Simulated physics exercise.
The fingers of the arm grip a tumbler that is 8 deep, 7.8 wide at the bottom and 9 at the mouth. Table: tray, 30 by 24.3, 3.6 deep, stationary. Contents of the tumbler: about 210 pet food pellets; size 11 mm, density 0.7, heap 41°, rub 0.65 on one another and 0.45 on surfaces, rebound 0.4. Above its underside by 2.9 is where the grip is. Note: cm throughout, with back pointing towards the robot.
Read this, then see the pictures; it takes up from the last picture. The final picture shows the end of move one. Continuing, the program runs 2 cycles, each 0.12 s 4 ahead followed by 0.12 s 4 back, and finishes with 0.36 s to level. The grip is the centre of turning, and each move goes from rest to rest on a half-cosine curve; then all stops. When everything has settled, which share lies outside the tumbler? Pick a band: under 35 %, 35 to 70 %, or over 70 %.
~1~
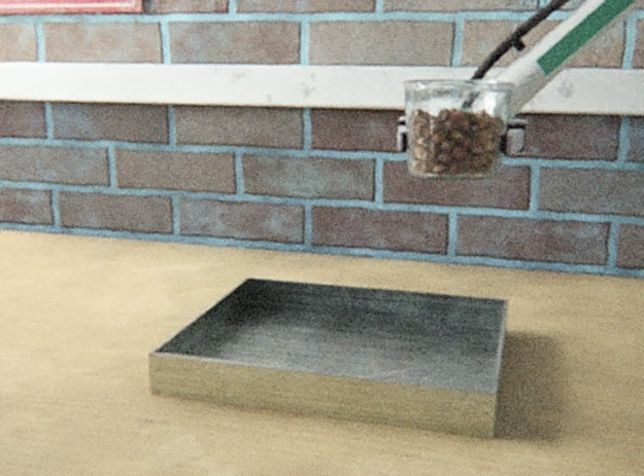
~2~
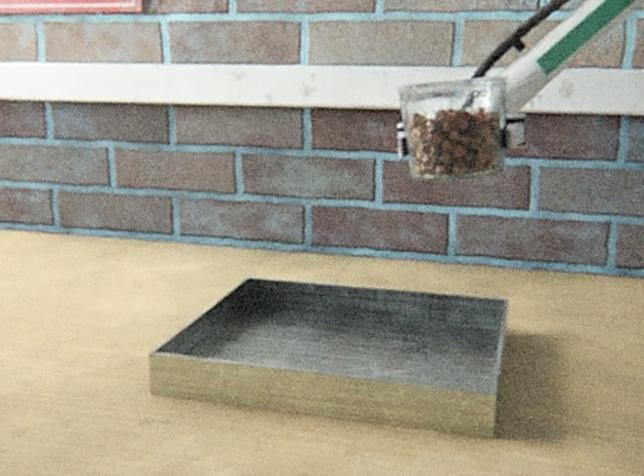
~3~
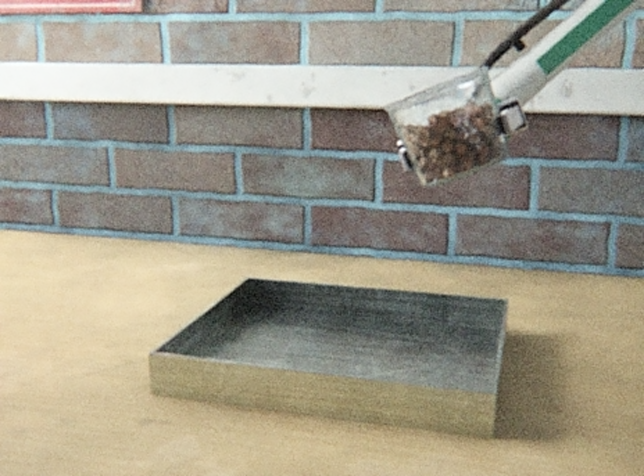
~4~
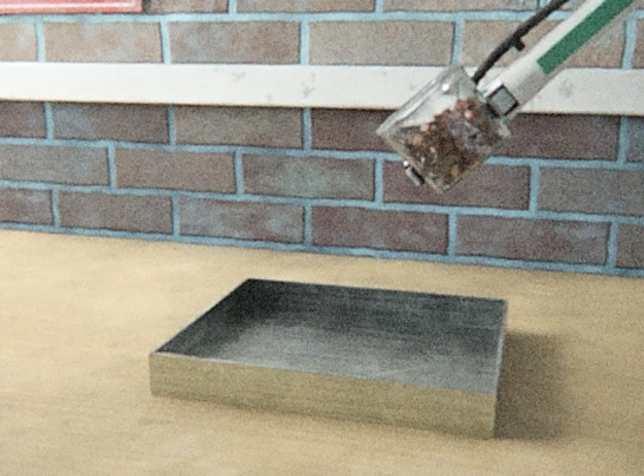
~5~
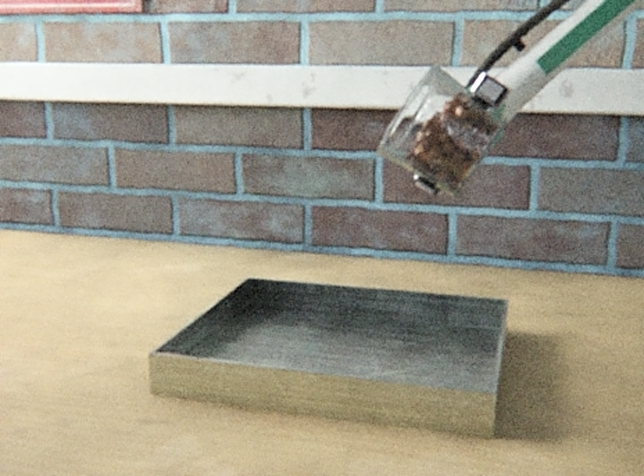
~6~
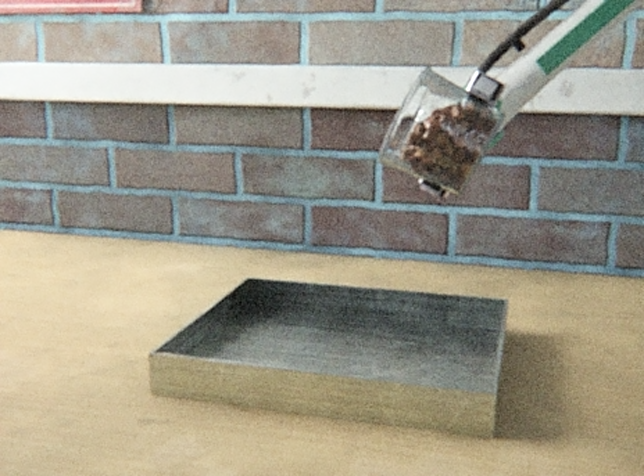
Under 35 %.
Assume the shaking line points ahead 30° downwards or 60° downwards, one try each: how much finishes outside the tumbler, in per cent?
Try one gives about 10 in a hundred, try two about 0 in a hundred.
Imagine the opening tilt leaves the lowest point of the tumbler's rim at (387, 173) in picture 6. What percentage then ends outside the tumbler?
My estimate is some 55 per cent.
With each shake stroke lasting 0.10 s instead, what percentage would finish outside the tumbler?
About 40 per cent, then.
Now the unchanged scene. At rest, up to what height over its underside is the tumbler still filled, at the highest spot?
Height at rest: About 7.5 centimetres.
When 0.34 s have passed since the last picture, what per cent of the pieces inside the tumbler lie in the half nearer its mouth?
Roughly 40 %.
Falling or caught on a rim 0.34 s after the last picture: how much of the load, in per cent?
It amounts to roughly 8 in a hundred.
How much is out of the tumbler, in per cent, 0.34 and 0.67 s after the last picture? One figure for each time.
The share out is 15 per cent at the earlier time and 25 per cent at the later one.
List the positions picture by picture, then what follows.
The tumbler middle at (456, 130), level; upper third of the load around (455, 121), from x 415 to 495, top at y 110; 206 in the tumbler, in the first picture.
The tumbler middle at (455, 130), tilted 6° forward; upper third of the load around (459, 121), from x 410 to 495, top at y 110, in the second picture.
The tumbler middle at (451, 130), tilted 22° forward; upper third of the load around (460, 122), from x 410 to 495, top at y 105, in the third picture.
The tumbler middle at (447, 133), tilted 43° forward; upper third of the load around (460, 120), from x 410 to 495, top at y 100, in the fourth picture.
The tumbler middle at (445, 135), tilted 59° forward; upper third of the load around (457, 119), from x 410 to 495, top at y 95, in the fifth picture.
The tumbler middle at (445, 136), tilted 65° forward; upper third of the load around (457, 124), from x 405 to 490, top at y 110; 206 in the tumbler, in the sixth picture.
Then, 0.34 s on, tilted 65° forward, highest piece 24 above the table; 171 in the tumbler, 19 in the tray, 16 in flight or on a rim.
Then, 0.67 s on, tilted 29° forward, highest piece 26 above the table; 154 in the tumbler, 51 in the tray, 1 in flight or on a rim.
Then, 1.04 s on, level, highest piece 27 above the table; 154 in the tumbler, 52 in the tray.
Then, 2.09 s on, level, highest piece 27 above the table; 154 in the tumbler, 52 in the tray.
In the end, 154 in the tumbler, 52 in the tray. That is 25 % outside the tumbler.
